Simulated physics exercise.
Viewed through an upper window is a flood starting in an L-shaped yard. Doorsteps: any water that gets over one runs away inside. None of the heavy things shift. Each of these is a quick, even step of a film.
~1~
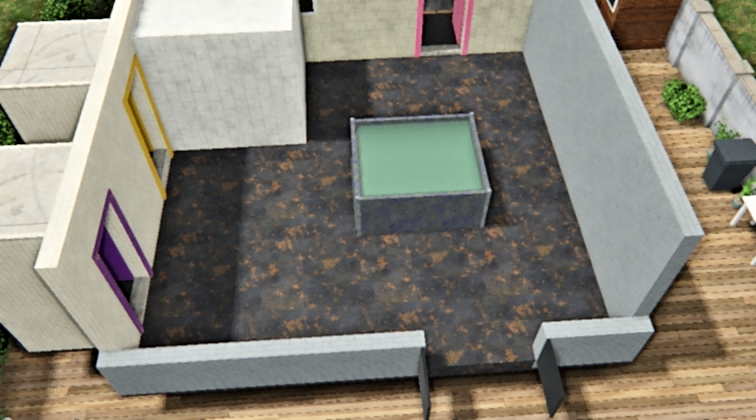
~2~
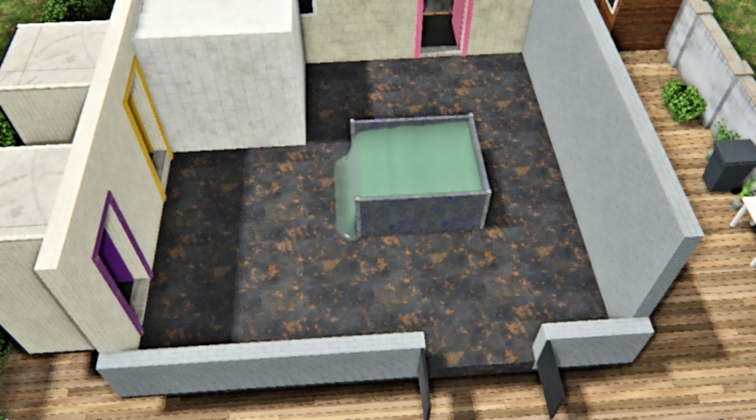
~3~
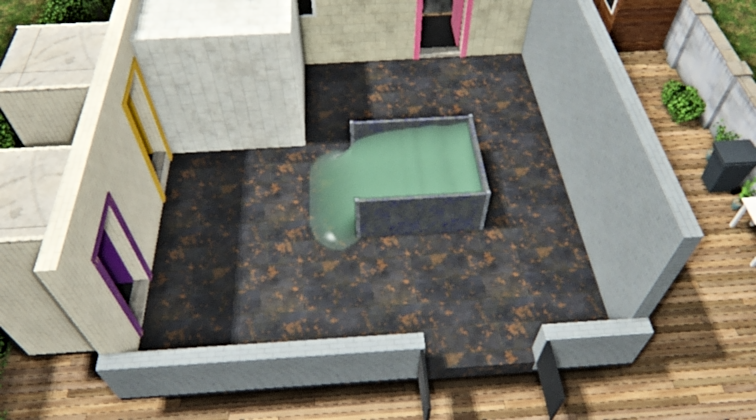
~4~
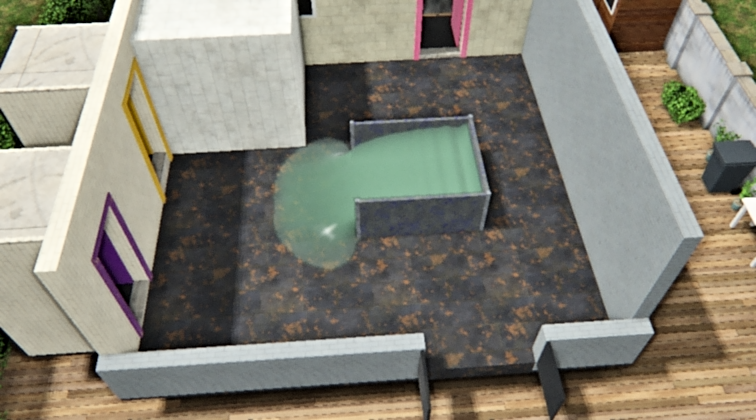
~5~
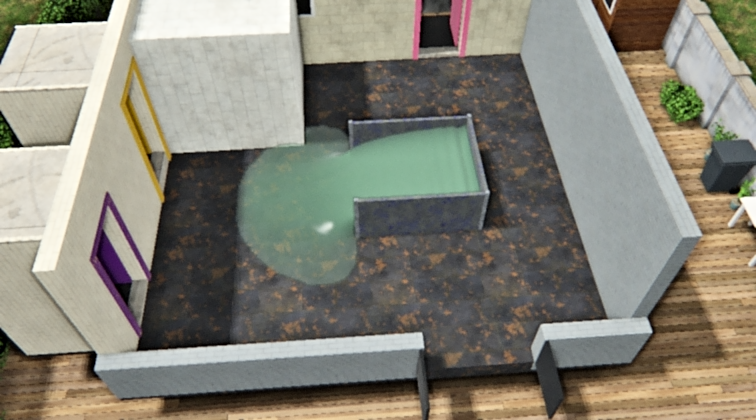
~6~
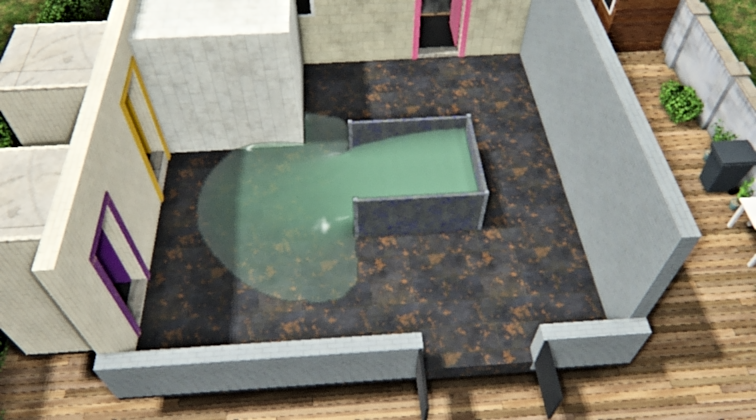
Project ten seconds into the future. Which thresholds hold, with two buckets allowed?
At the end, the pink door receives no more than two buckets, the yellow door receives more than two buckets, the purple door receives more than two buckets.
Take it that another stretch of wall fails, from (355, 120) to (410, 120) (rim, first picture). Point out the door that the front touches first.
First to be reached: The pink one.
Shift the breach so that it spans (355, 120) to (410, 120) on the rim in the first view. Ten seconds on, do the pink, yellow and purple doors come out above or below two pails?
At the doors, pink crosses the line, yellow never reaches it and purple never reaches it.
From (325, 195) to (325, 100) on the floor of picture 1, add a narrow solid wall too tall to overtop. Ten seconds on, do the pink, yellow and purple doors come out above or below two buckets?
Note: Pink remains beneath; yellow remains beneath; purple rises above.
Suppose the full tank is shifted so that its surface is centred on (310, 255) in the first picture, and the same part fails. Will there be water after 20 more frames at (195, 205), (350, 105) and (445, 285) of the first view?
Soaked, bone-dry, bone-dry.
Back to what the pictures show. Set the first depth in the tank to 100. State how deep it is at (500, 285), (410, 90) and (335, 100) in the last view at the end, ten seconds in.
Around 12, 2 and 2 percent, in that order.
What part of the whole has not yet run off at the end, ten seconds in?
Estimate: 78 %.
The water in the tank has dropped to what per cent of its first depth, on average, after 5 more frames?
Near 44 in a hundred.
A moment on, water covers 35 % of the floor; the pink door not reached, the yellow door under two buckets in, the purple door under two buckets in.
Next, water covers 40 % of the floor; the pink door not reached, the yellow door far over two buckets in, the purple door over two buckets in.
Then, water covers 40 % of the floor; the pink door wet at the sill, nothing in, the yellow door far over two buckets in, the purple door far over two buckets in.
Later, water covers 75 % of the floor; the pink door wet at the sill, nothing in, the yellow door far over two buckets in, the purple door far over two buckets in.
In the end, water covers 95 % of the floor; the pink door wet at the sill, nothing in, the yellow door far over two buckets in, the purple door far over two buckets in.
